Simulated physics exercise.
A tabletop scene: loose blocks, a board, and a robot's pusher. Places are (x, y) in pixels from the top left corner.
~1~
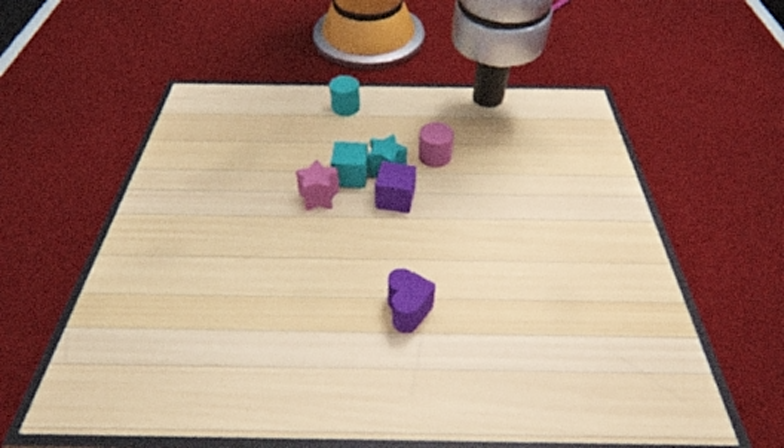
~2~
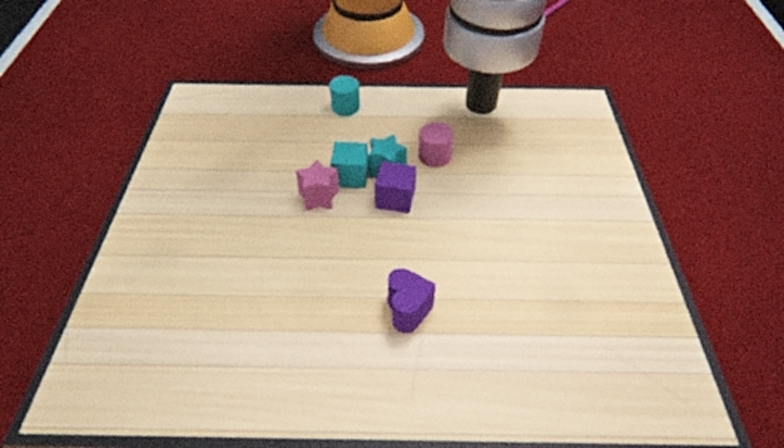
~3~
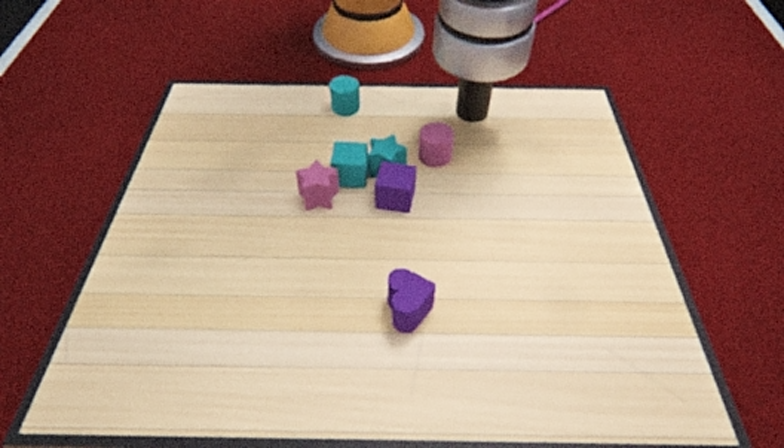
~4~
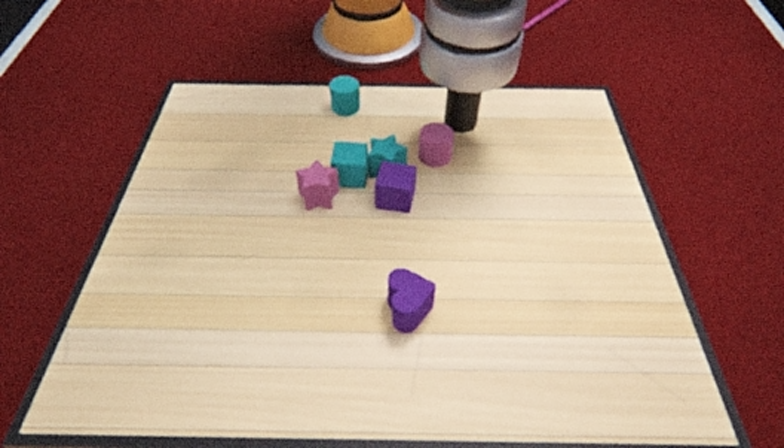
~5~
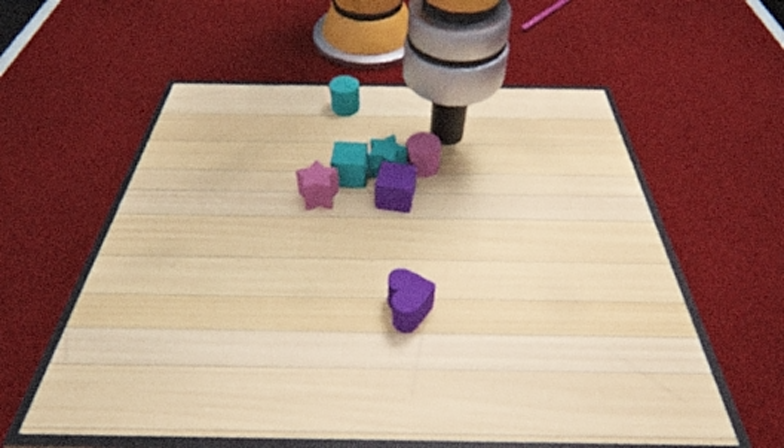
The clip shows a robot's pusher moving down and to the left across a wooden board of turquoise, purple and pink blocks, then nudging the pink cylinder slightly toward the turquoise star while the other blocks stay still.
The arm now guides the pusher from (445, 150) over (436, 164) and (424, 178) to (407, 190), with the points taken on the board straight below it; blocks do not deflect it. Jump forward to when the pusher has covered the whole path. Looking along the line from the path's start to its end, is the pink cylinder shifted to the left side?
Yes, that is what happens.
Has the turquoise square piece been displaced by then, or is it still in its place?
By the end it has moved.
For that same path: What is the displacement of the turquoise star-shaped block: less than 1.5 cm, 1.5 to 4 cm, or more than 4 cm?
Result: 1.5-4 cm.
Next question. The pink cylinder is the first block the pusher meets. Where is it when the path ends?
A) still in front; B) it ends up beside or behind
My answer is option A.
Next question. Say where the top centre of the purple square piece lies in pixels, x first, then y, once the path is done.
It will likely be found at (362, 209).
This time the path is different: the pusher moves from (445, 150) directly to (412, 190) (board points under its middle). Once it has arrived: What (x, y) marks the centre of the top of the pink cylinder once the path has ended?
My prediction: (397, 190).
What follows on the original path. Halfway along, pusher (432, 156); turquoise square piece (342, 151); turquoise star-shaped block (379, 155), turned 60° clockwise; purple square piece (381, 189); pink cylinder (408, 166).
At the end, pusher (408, 175); turquoise square piece (337, 150); turquoise star-shaped block (370, 158), turned 80° clockwise; purple square piece (362, 209), turned 50° clockwise; pink cylinder (392, 191).
